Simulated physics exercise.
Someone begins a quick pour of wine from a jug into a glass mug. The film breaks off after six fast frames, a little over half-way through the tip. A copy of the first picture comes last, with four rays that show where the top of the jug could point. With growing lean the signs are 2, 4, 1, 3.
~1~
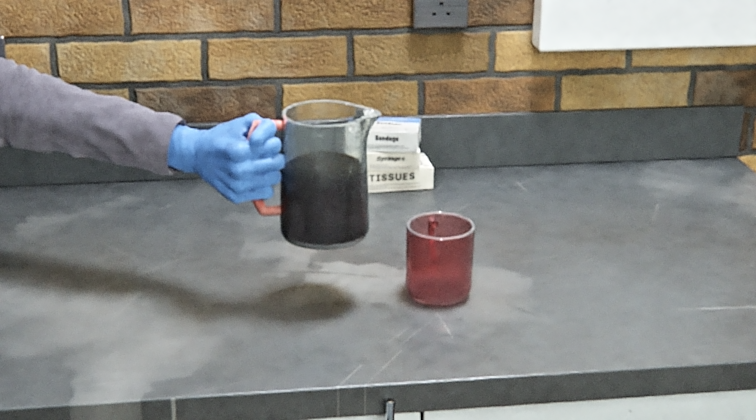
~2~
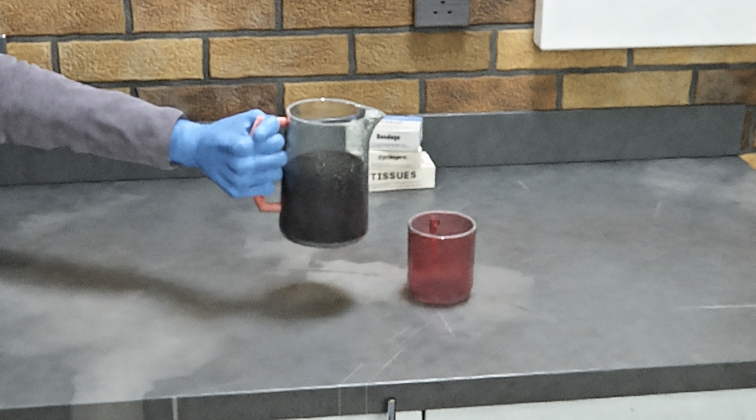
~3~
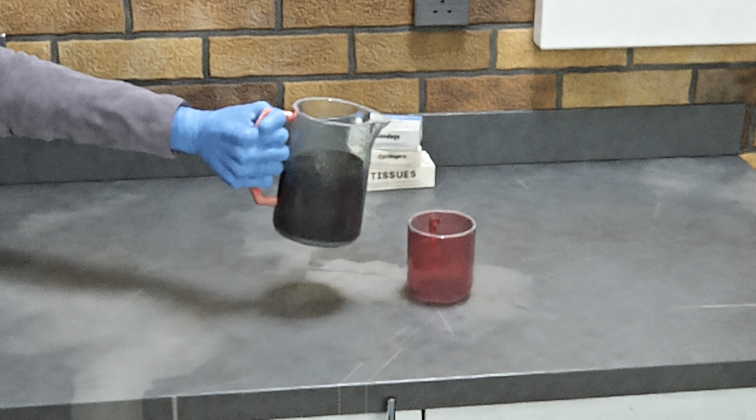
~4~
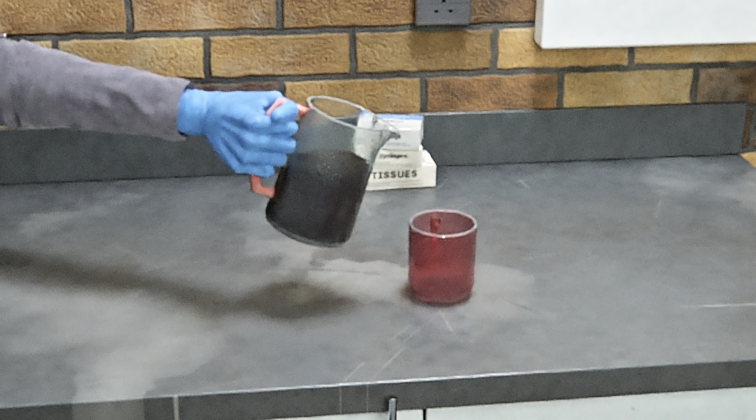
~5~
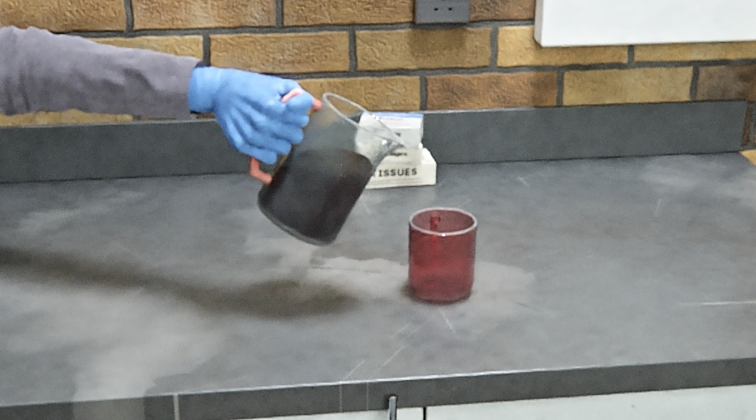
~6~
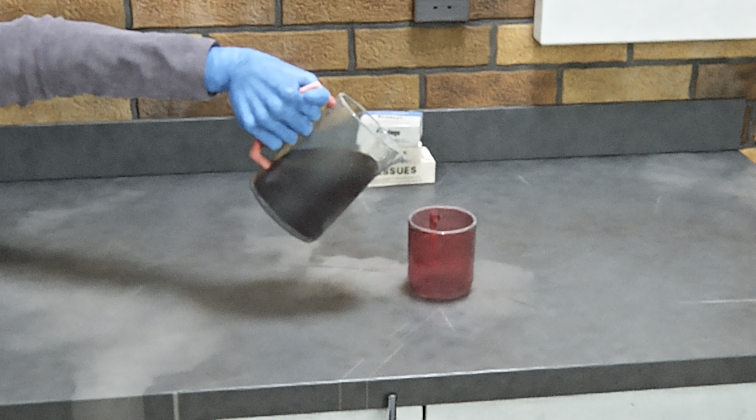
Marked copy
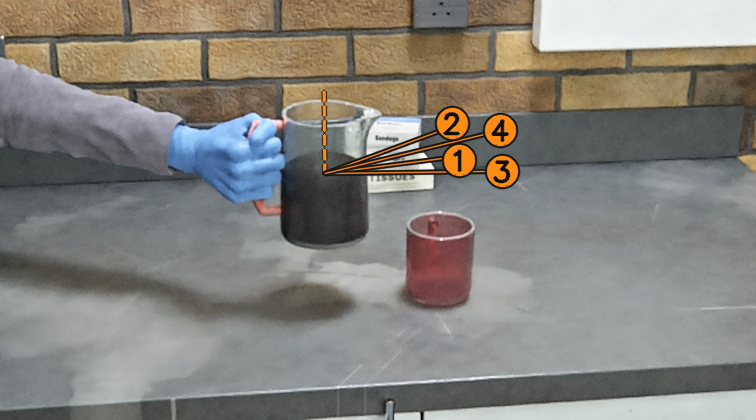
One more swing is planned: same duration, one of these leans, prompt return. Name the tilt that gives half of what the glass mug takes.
2 is best.
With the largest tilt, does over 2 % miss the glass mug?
Yes, it does.
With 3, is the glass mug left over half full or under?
Over half.
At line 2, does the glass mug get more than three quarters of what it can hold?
No.
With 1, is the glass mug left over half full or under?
Over half.
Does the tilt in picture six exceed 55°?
No, it does not.
In orange, 1 at (442, 158); 2 at (436, 132); 3 at (485, 171); 4 at (483, 134).
If 1 is chosen, the glass mug ends with about 89 % of what it can hold; 5 % of the wine is spilt.
If 2 is chosen, the glass mug ends with about 47 % of what it can hold.
If 3 is chosen, the glass mug ends with about 84 % of what it can hold; 22 % of the wine is spilt.
If 4 is chosen, the glass mug ends with about 72 % of what it can hold.
